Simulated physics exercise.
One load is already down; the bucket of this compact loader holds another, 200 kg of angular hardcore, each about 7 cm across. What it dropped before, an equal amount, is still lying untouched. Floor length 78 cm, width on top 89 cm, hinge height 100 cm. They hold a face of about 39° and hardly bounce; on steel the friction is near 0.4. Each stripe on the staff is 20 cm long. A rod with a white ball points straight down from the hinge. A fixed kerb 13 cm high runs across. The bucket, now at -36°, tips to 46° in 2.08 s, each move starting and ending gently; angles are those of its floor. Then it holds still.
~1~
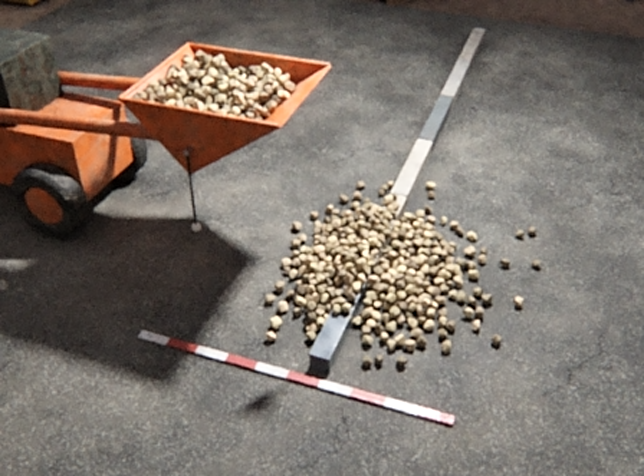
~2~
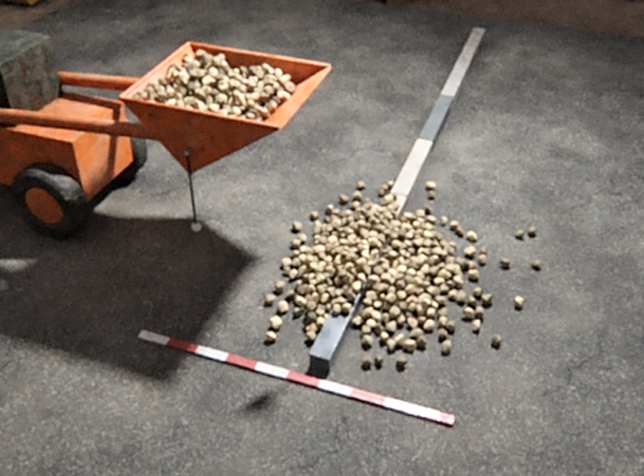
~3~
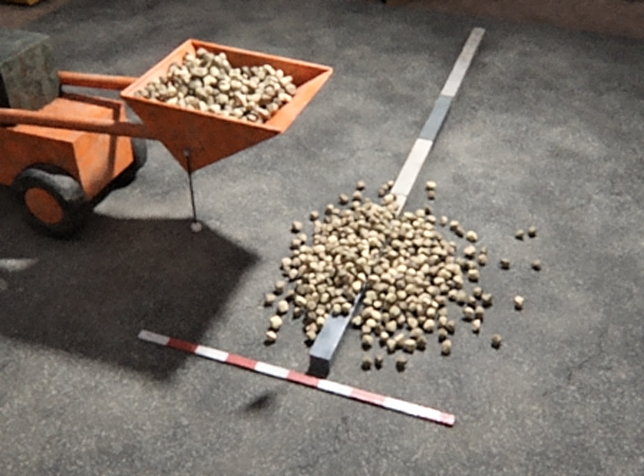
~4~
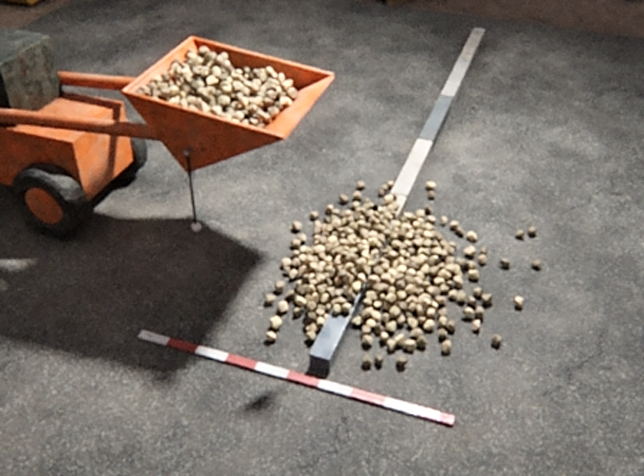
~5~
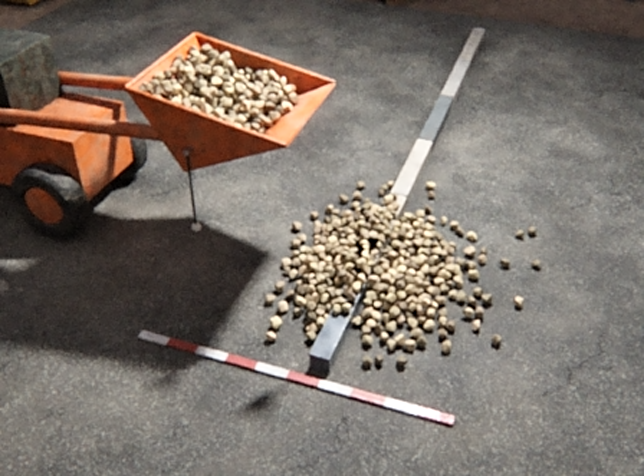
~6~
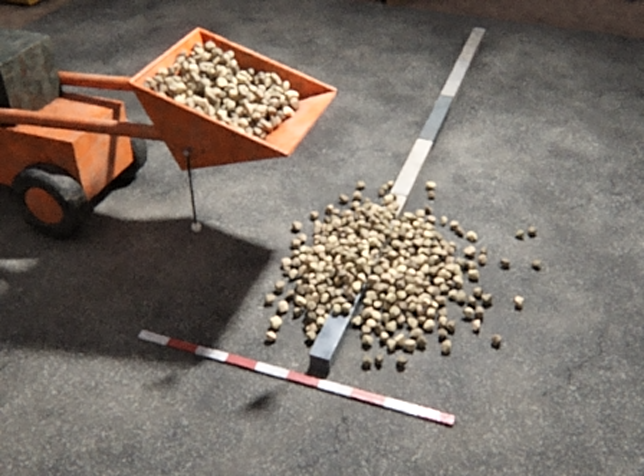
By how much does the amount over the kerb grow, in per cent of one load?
Close to 0 parts in a hundred.
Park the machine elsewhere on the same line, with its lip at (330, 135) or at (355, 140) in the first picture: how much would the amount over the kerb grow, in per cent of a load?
About 25 and 55 per cent.
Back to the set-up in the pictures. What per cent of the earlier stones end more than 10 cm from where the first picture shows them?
Roughly 0 per cent of them.
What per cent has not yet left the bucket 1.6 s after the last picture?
Roughly 5 per cent is still inside.
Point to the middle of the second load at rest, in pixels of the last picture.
Their middle is at about (306, 240).
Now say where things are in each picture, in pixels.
Lip at (279, 127), floor tilted -36°, highest stones at (208, 65). The earlier load is highest near (364, 236), 25 cm above ground level, 54 % on this side of the kerb, 46 % over the kerb, in the first picture.
The bucket is at -35°, its lip at (280, 128); the top of the load is at (209, 65), in the second picture.
The bucket is at -33°, its lip at (281, 132); the top of the load is at (193, 63), in the third picture.
Lip at (284, 138), floor tilted -29°, highest stones at (190, 60), in the fourth picture.
Lip at (286, 146), floor tilted -25°, highest stones at (193, 57), in the fifth picture.
The bucket is at -19°, its lip at (288, 155); the top of the load is at (196, 55), in the sixth picture.
Then, 1.0 s after the last picture the floor is at 33°; in per cent of one load, 97 in the bucket, 58 on this side of the kerb, 46 over the kerb; the foremost stones are at (510, 280).
Then, 1.6 s after the last picture the floor is at 46°; in per cent of one load, 7 in the bucket, 148 on this side of the kerb, 46 over the kerb; the foremost stones are at (510, 280).
Then, 1.9 s after the last picture the floor is at 46°; in per cent of one load, 0 in the bucket, 154 on this side of the kerb, 46 over the kerb; the foremost stones are at (510, 280).
Then, 4.3 s after the last picture the floor is at 46°; in per cent of one load, 0 in the bucket, 154 on this side of the kerb, 46 over the kerb; the foremost stones are at (510, 280). Net gain over the kerb, 0.
